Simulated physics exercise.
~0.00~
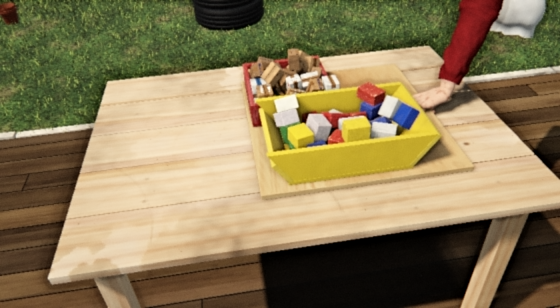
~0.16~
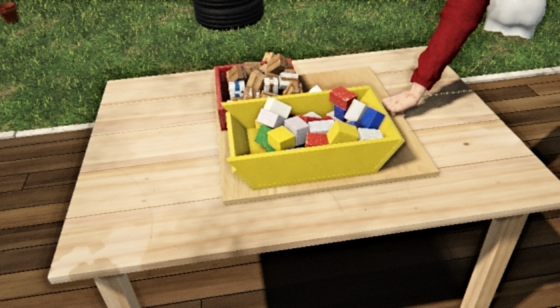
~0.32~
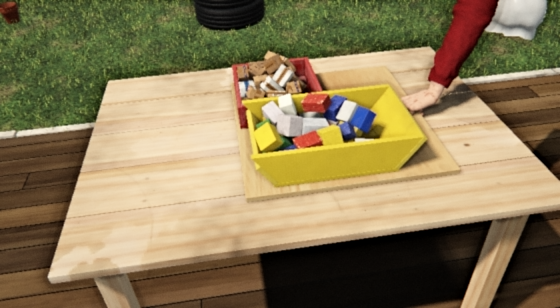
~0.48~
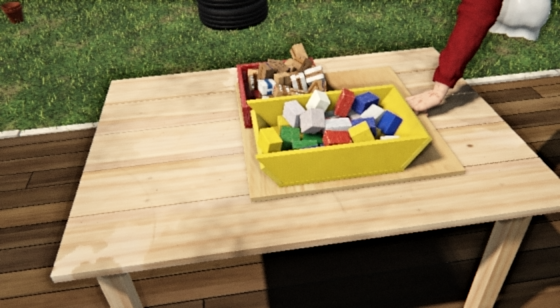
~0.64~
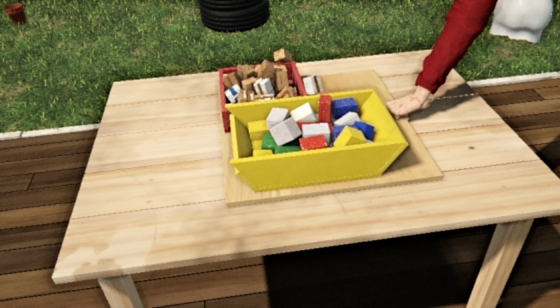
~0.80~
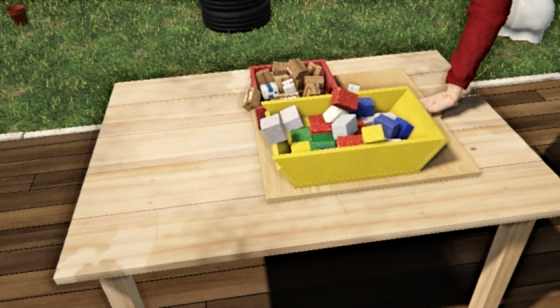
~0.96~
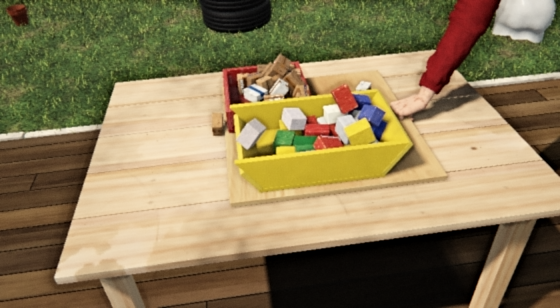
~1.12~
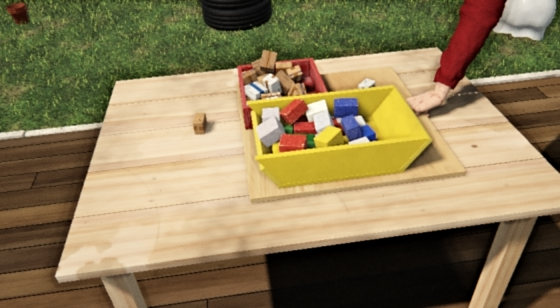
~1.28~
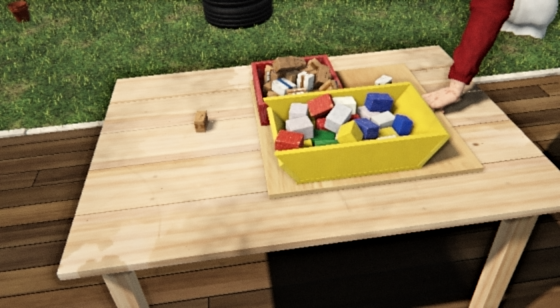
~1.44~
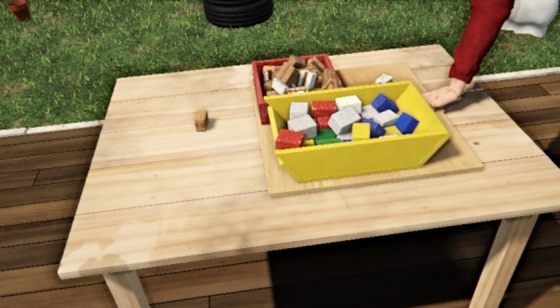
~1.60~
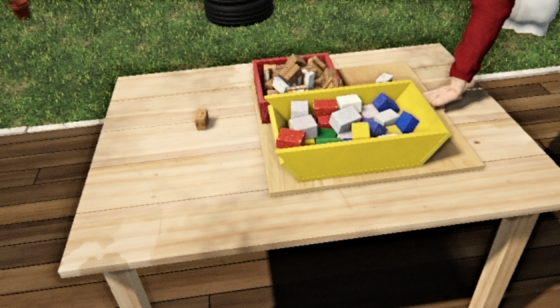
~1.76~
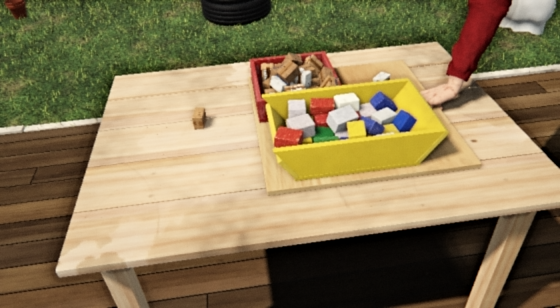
A board carrying a yellow tote of coloured bricks and a red tote of small parcels slid left and right on a wooden table beside a red-sleeved arm, jostling everything; the bricks stayed in, but a few parcels spilled before it stopped.
